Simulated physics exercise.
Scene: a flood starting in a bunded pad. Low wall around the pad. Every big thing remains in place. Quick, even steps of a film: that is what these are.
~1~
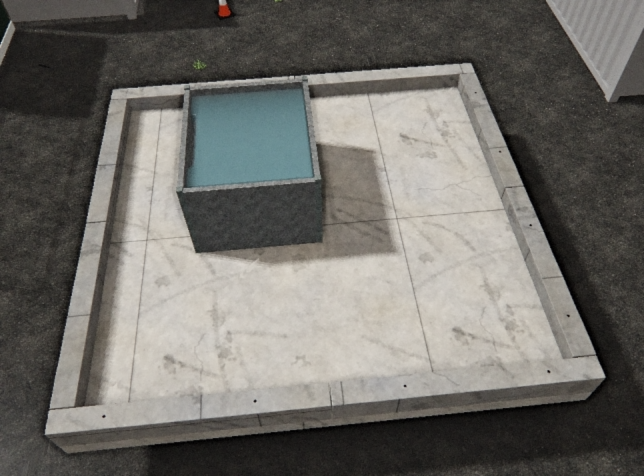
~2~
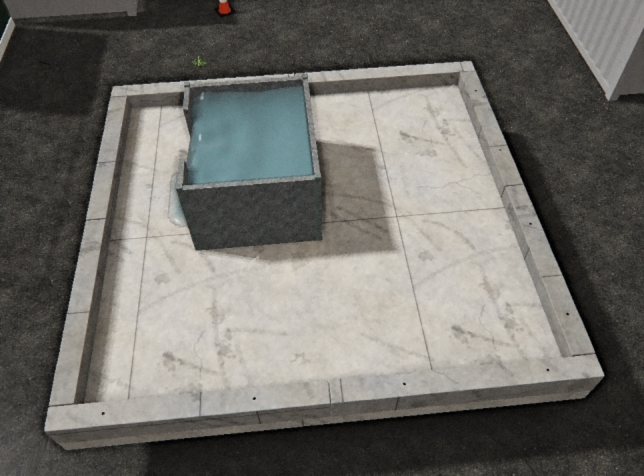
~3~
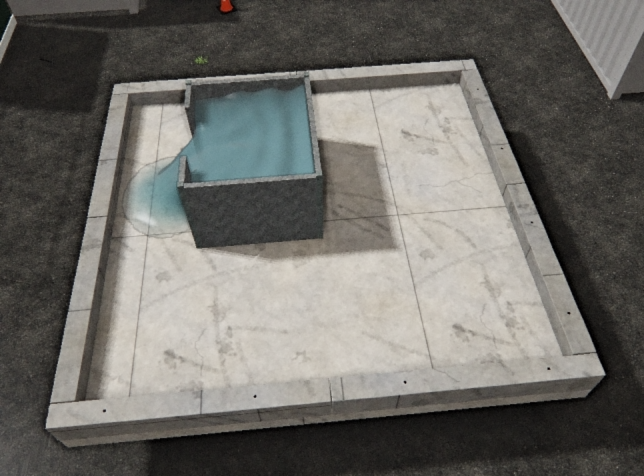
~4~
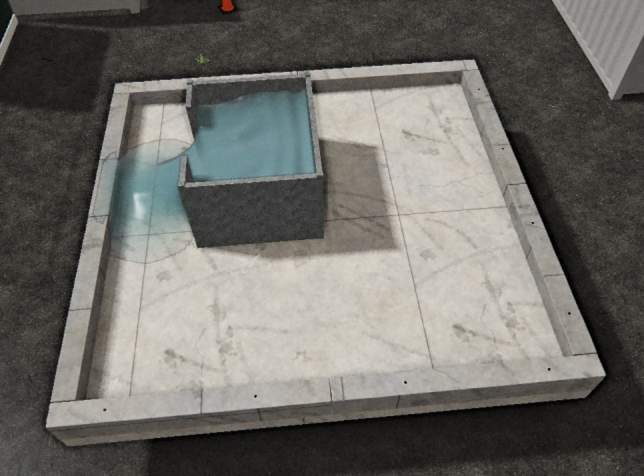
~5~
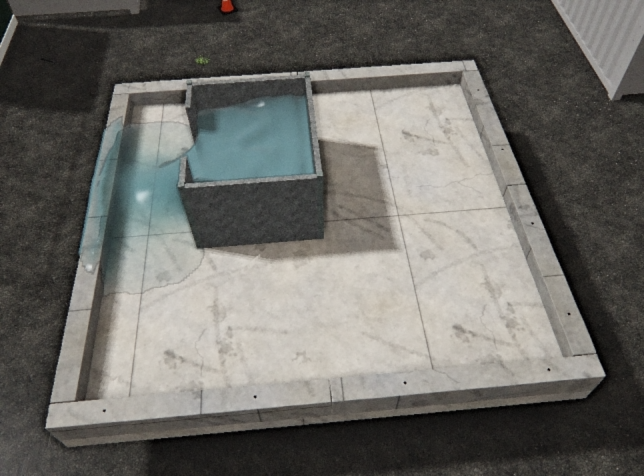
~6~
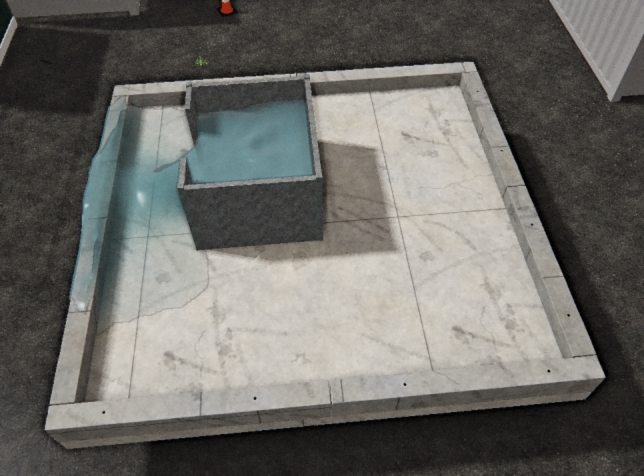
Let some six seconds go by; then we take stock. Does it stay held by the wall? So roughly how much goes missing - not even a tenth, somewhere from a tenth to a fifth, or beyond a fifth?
The outflow amounts to over one fifth.
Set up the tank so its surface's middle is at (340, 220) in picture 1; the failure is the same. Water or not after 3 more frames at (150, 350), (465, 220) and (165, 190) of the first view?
Submerged, untouched, submerged.
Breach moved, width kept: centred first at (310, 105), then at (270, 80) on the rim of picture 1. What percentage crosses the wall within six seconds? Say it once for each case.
Note: Try one around 14 in a hundred, try two around 28.
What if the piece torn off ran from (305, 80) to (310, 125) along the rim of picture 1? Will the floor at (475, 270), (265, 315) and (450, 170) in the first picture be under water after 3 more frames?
First point swamped, second point bare, third point swamped.
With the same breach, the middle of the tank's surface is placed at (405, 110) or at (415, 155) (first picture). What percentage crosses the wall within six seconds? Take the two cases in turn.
10 %, then 8 %.
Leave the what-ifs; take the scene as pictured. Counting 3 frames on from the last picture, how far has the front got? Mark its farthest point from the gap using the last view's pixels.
My guess is roughly (85, 410).
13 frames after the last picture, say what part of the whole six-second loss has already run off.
It works out at roughly 90 per cent.
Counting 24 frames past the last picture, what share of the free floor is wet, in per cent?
Close to 85 percent, by my reckoning.
A moment on, water covers 20 % of the floor; the low wall has let 7 % over.
Next, water covers 30 % of the floor; the low wall has let 12 % over.
Then, water covers 50 % of the floor; the low wall has let 25 % over.
Later, water covers 70 % of the floor; the low wall has let 27 % over.
In the end, water covers 80 % of the floor; the low wall has let 27 % over.
